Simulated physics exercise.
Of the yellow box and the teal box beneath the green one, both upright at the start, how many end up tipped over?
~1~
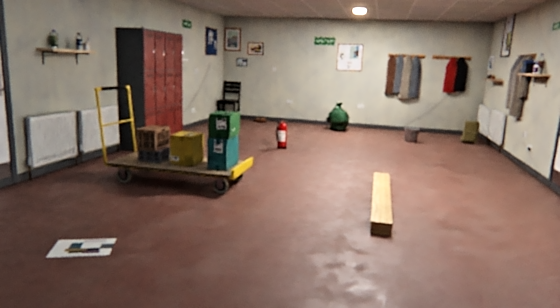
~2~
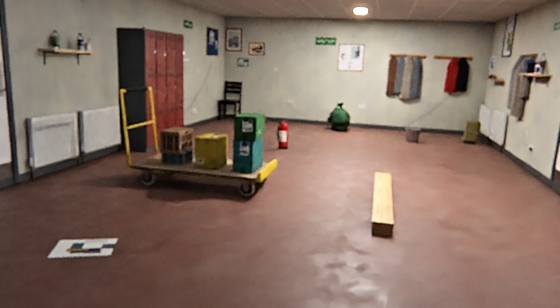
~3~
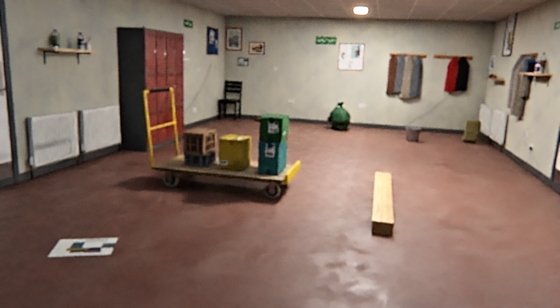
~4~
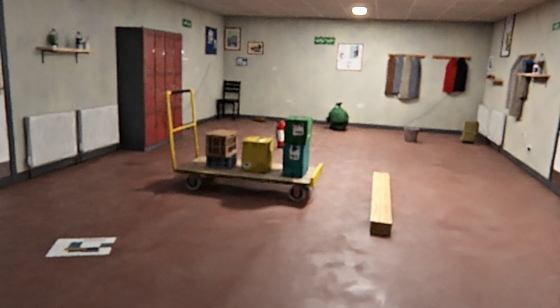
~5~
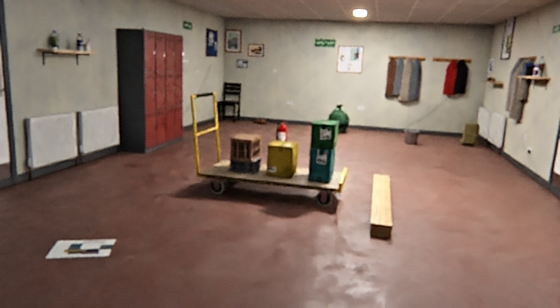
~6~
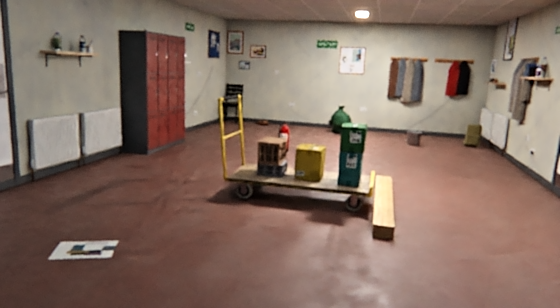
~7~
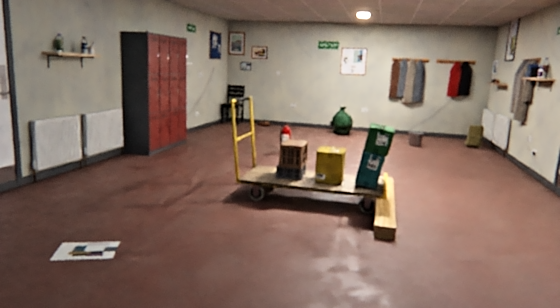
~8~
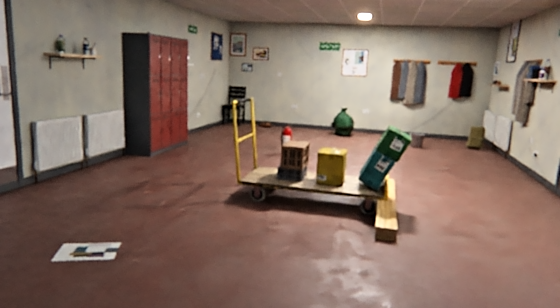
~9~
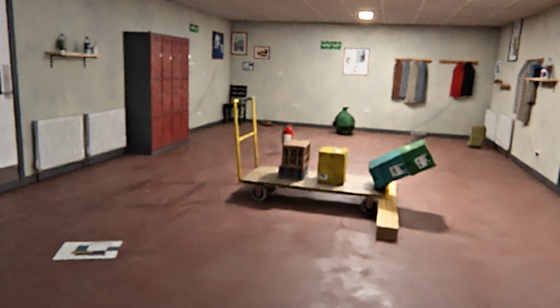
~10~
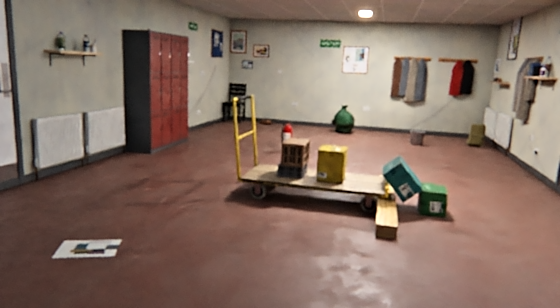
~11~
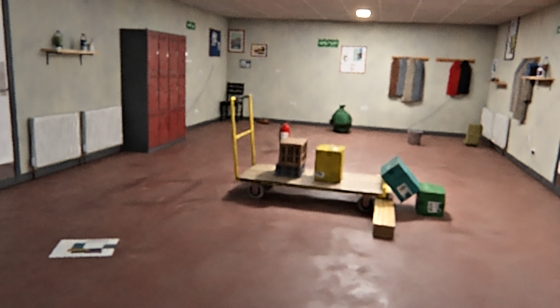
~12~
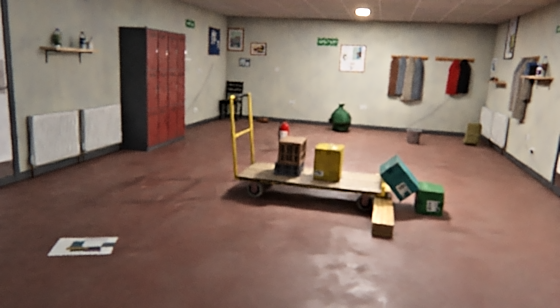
One of them does. The teal box ends tipped over at the front of the trolley, while the yellow box stays upright on the deck.
